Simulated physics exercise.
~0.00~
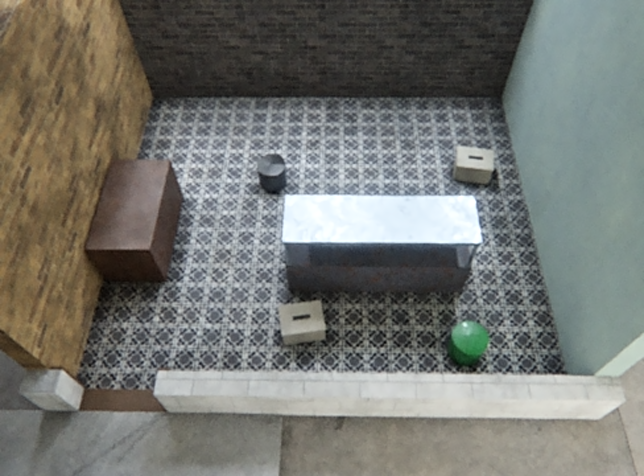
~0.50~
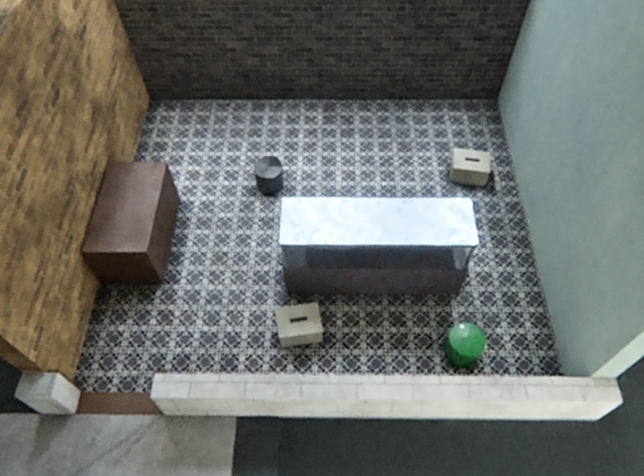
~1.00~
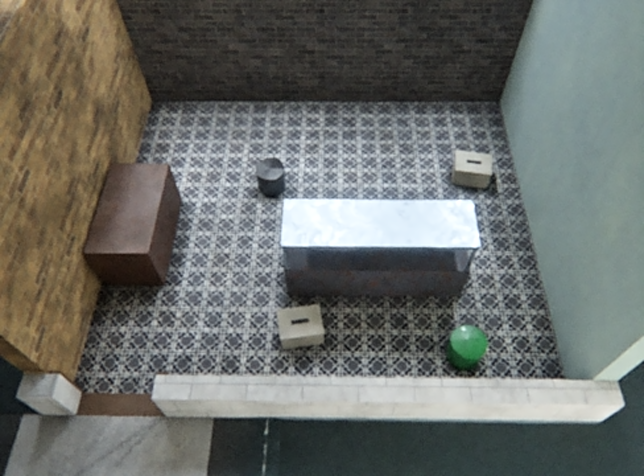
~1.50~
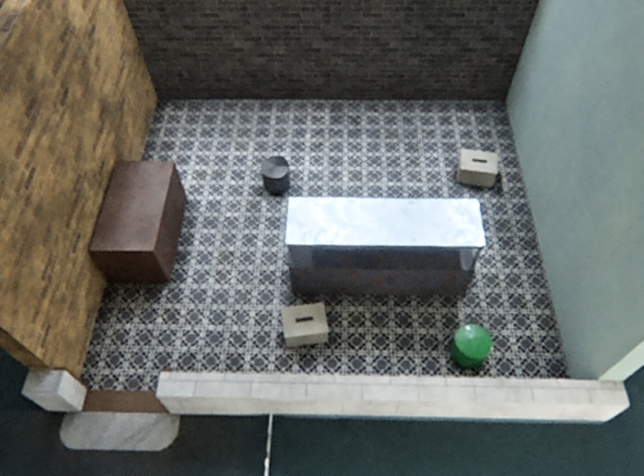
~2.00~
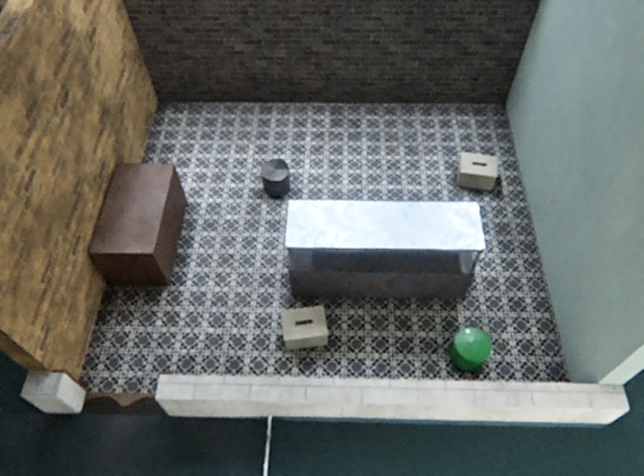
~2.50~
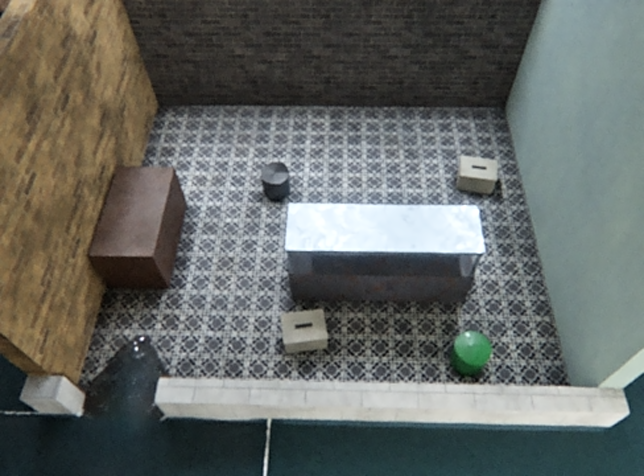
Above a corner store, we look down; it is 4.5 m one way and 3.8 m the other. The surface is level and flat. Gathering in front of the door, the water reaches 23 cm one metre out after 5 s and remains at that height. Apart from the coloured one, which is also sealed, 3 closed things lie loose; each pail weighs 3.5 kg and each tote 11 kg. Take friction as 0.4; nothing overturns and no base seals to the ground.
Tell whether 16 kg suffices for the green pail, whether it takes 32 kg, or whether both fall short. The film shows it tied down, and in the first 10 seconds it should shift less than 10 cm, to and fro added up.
The lighter mass suffices.
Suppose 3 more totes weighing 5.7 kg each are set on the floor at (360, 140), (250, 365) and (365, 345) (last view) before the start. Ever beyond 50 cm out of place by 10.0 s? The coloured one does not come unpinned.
Order as asked: Goes beyond / stays within / stays within.
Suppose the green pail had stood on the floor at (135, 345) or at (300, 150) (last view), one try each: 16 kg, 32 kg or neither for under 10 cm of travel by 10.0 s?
In order: Only the heavier one succeeds; even the lighter mass works.
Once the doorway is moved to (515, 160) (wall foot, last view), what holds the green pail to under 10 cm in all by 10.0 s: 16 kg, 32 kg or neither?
If so, then the first option suffices.
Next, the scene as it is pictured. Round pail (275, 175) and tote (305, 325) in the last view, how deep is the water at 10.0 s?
Close to 7 and 4 centimetres.
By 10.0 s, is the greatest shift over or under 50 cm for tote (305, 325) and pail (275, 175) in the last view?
In turn: Short of it, over.
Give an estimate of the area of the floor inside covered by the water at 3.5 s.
About 1.5 m2.
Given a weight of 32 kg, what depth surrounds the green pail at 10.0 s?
About 3 cm.
After 3.5 s the green pail would be 0 cm from its start with 16 kg and 0 cm from its start with 32 kg; 0 cm of water round it then.
After 4.5 s the green pail would be 0 cm from its start with 16 kg and 0 cm from its start with 32 kg; 0 cm of water round it then.
After 7.0 s the green pail would be 0 cm from its start with 16 kg and 0 cm from its start with 32 kg; 1 cm of water round it then.
After 10.0 s the green pail would be 0 cm from its start with 16 kg and 0 cm from its start with 32 kg; 3 cm of water round it then.
